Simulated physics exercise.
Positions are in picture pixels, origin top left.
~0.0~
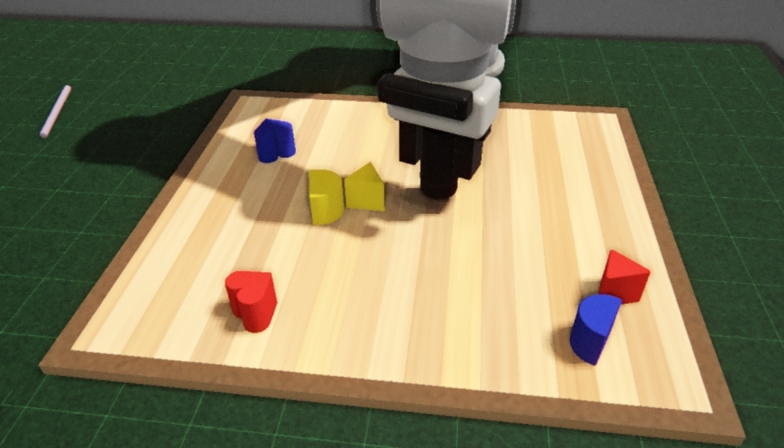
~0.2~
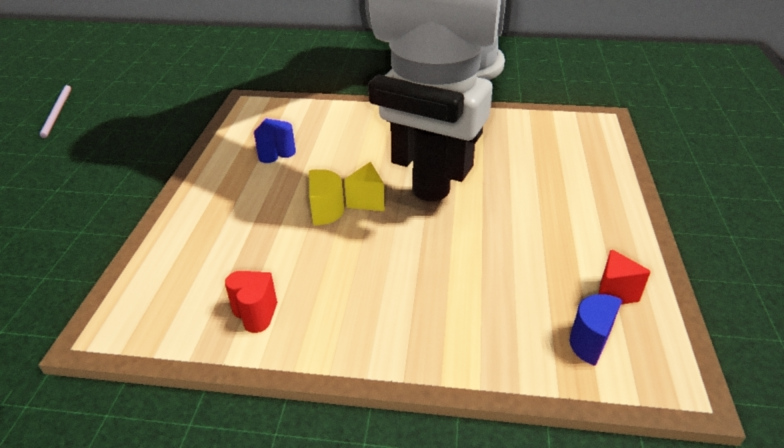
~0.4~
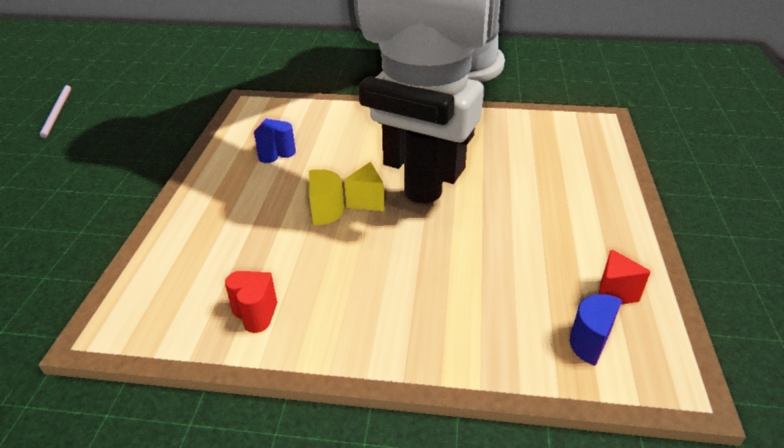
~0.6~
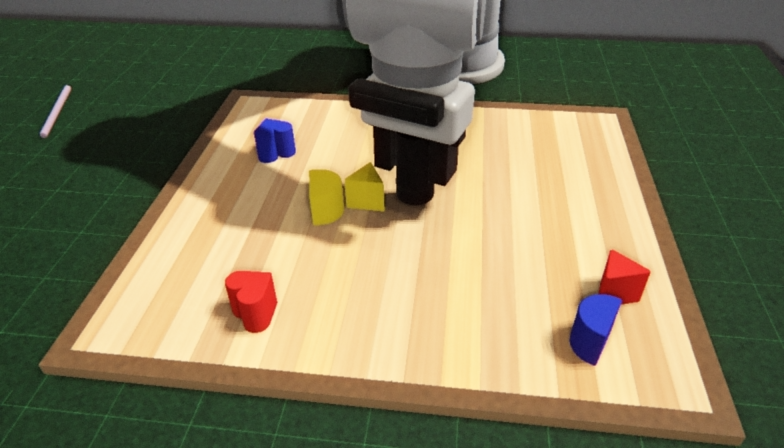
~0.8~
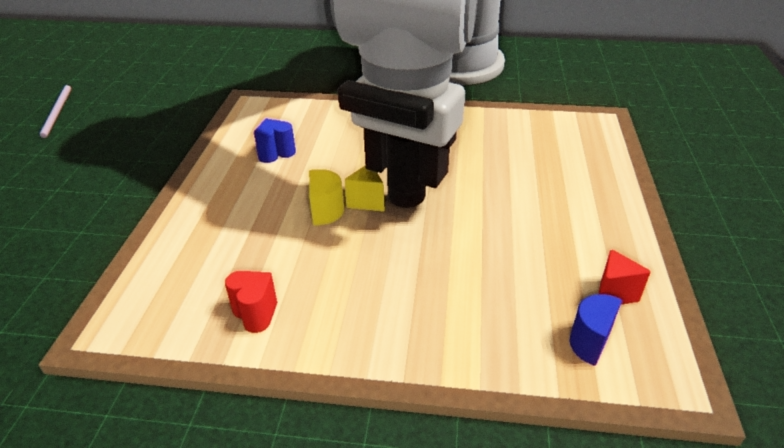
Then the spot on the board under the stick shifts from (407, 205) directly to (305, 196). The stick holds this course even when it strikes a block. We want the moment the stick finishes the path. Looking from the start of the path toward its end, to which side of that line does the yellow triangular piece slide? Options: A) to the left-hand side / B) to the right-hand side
B
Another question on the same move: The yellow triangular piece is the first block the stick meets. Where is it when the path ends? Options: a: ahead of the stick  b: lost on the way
Correct choice: A.
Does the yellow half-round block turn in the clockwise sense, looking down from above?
No
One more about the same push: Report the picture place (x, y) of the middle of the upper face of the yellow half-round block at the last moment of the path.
Just about (282, 189).
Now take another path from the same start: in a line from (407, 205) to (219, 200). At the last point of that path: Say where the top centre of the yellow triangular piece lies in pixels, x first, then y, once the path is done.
Its top middle: (281, 155).
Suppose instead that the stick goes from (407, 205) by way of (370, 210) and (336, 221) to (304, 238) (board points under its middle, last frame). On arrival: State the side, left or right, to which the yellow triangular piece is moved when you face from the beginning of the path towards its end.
Pushed right.
On the path given first. One third of the way, stick (371, 194); yellow half-round block (317, 181), turned 20° anticlockwise; yellow triangular piece (340, 168), turned 40° clockwise.
Two thirds of the way, stick (337, 191); yellow half-round block (300, 184), turned 65° anticlockwise; yellow triangular piece (306, 163), turned 25° clockwise.
At the end, stick (304, 189); yellow half-round block (282, 189), turned 95° anticlockwise; yellow triangular piece (277, 159), turned 55° clockwise.
